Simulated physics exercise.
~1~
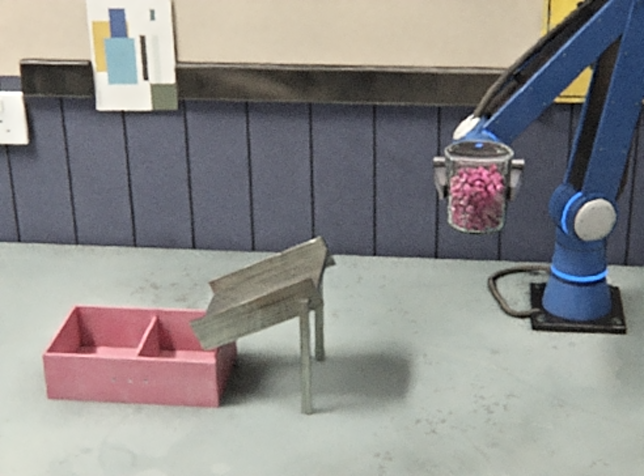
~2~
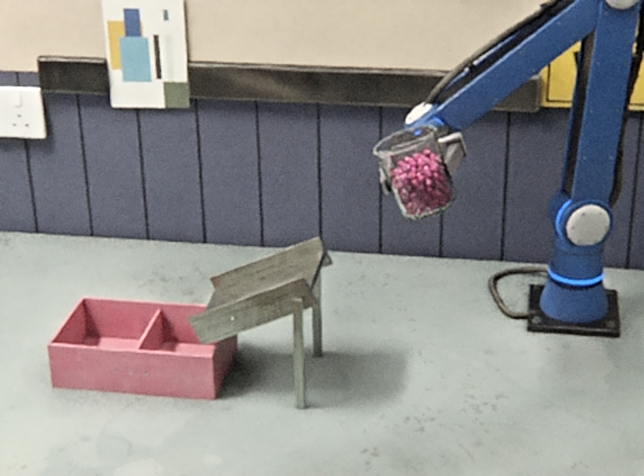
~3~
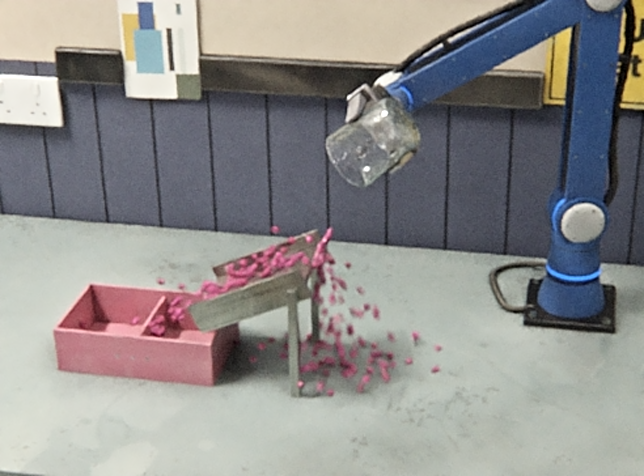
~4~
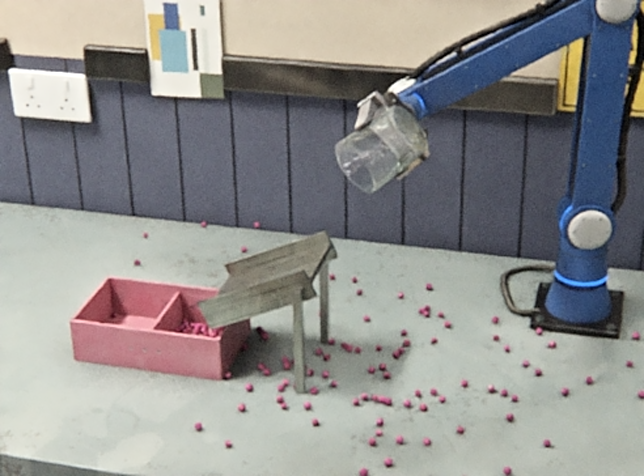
Blue robot arm tipping a clear beaker of pink beads over a sloping chute, some landing in a divided box, many scattering across the table.
